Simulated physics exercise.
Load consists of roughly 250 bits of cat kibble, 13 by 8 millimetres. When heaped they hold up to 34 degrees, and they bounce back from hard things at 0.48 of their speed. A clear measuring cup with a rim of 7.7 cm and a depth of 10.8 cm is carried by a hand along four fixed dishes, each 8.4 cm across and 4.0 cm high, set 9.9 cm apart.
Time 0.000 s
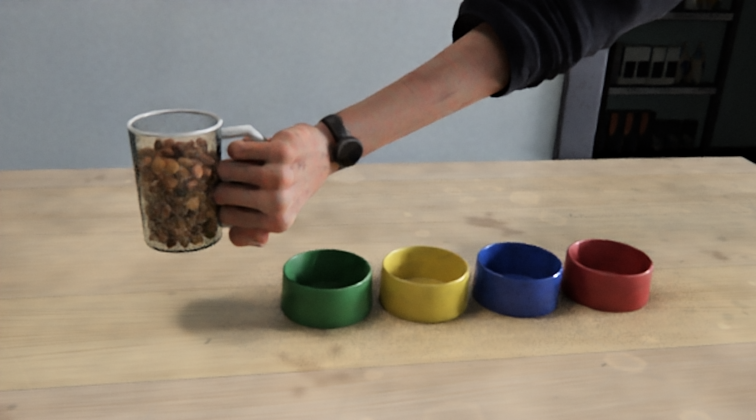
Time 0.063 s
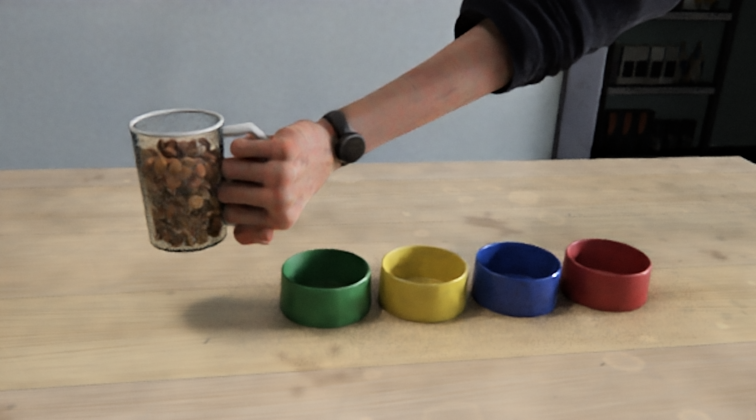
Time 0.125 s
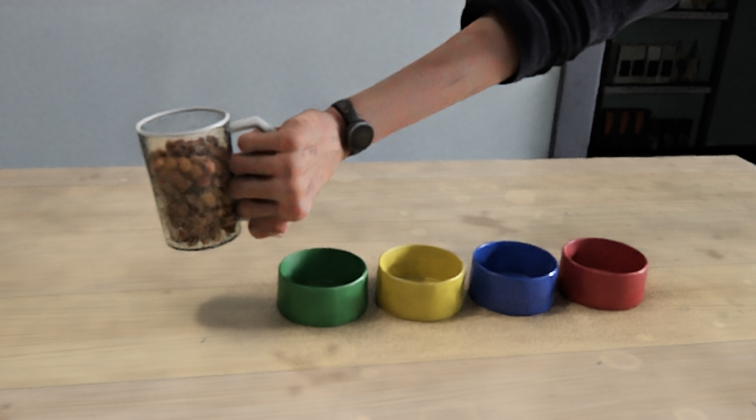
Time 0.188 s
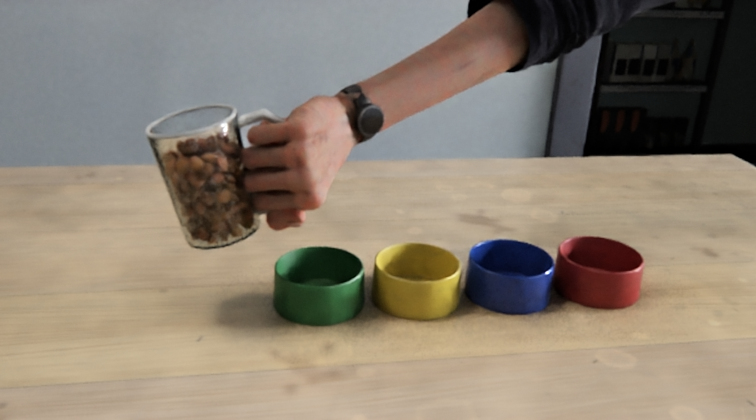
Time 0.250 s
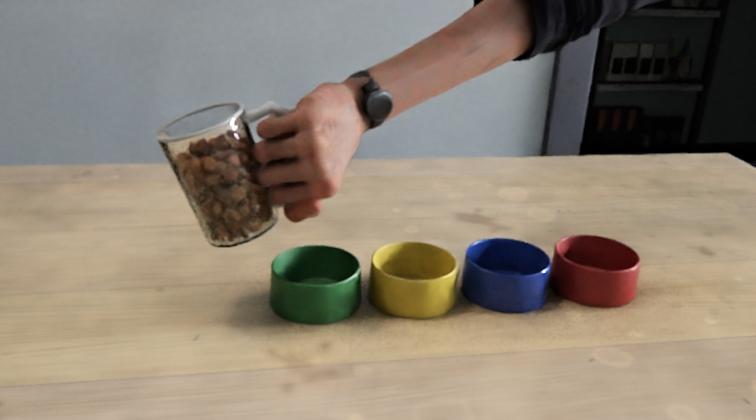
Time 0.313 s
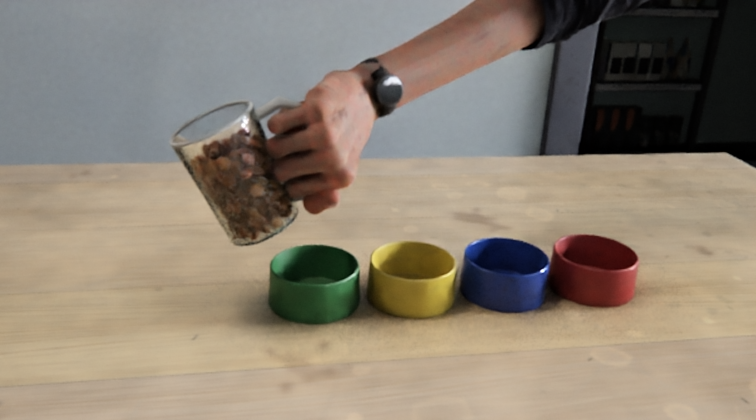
Hand holding a glass mug of brown kibble moving slightly right and tilting leftward beside green, yellow, blue and red bowls.
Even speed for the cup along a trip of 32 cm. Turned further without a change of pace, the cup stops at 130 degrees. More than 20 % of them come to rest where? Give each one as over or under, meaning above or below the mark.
Red dish: Under, blue dish: Under, green dish: Under, yellow dish: Over, counter: Over.
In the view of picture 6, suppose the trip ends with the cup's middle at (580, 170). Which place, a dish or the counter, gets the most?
Blue.
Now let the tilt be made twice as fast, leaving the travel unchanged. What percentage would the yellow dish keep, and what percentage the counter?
Shares: Yellow 10, counter 20.
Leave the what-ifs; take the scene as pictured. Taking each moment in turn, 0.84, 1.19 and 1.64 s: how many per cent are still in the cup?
One after the other: 100, 95, 10 in a hundred.
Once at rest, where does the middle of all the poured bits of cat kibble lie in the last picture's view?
Look around (426, 279) in the last picture.
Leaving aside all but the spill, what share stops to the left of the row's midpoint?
Roughly 50 per cent of them.
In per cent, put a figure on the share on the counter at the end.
35 %.
After 0.84 s, tilt 74 degrees; cup holds 100 %.
After 1.19 s, tilt 108 degrees; cup holds 95 %, yellow 5 %.
After 1.64 s, tilt 130 degrees; cup holds 10 %, yellow 55 %.
By 2.4 s all is still; red 0 %, blue 0 %, green 0 %, yellow 60 %, counter 35 %.
